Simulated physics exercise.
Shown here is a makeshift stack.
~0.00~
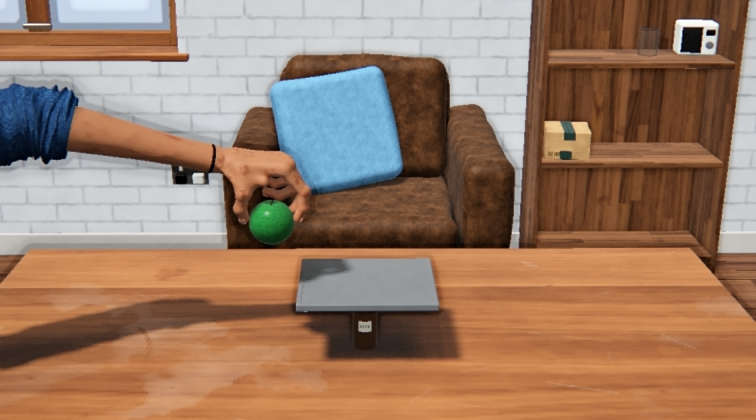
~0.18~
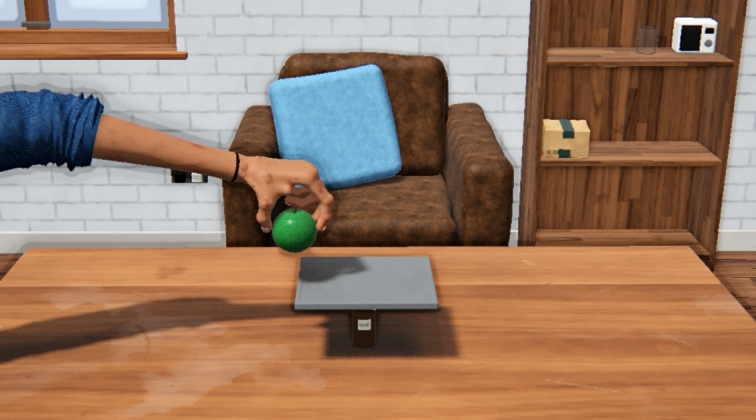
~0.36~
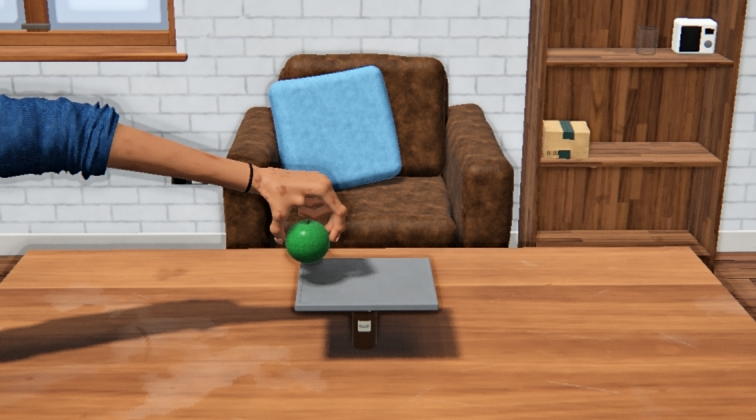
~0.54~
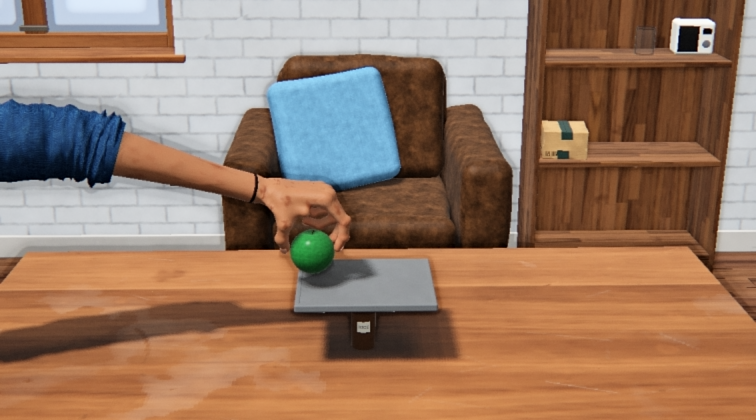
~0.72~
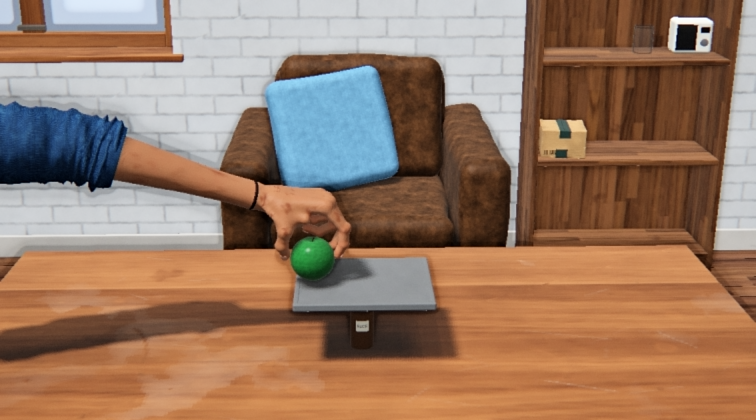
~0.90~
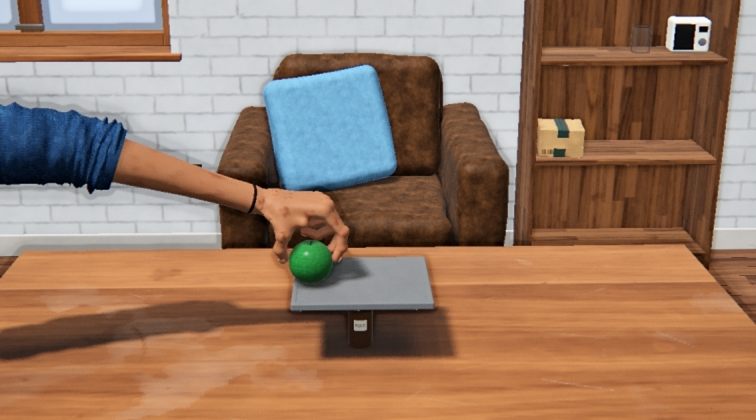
A hand moves a green apple rightward and lowers it onto a gray board's left side.
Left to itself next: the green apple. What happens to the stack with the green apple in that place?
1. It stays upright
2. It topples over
2, it topples over.
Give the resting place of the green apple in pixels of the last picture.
Near (298, 326).
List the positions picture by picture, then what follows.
The first picture shows still above its spot; green apple (272, 222); brown shaker (365, 316).
The second picture shows still above its spot; green apple (295, 230); brown shaker (364, 314).
The third picture shows still above its spot; green apple (308, 242); brown shaker (364, 316).
The fourth picture shows still above its spot; green apple (312, 251); brown shaker (363, 317).
The fifth picture shows still above its spot; green apple (313, 259); brown shaker (362, 316).
The sixth picture shows set down, still held; green apple (311, 262); brown shaker (360, 315).
After 1.30 s, green apple now fallen; grey lid tipped 73° from how it was.
After 1.70 s, grey lid now fallen; brown shaker tipped 5° from how it was.
At rest (2.3 s), fallen, green apple, brown shaker and grey lid. Seen from the same camera at the end, green apple near (298, 326). The stack gives way.
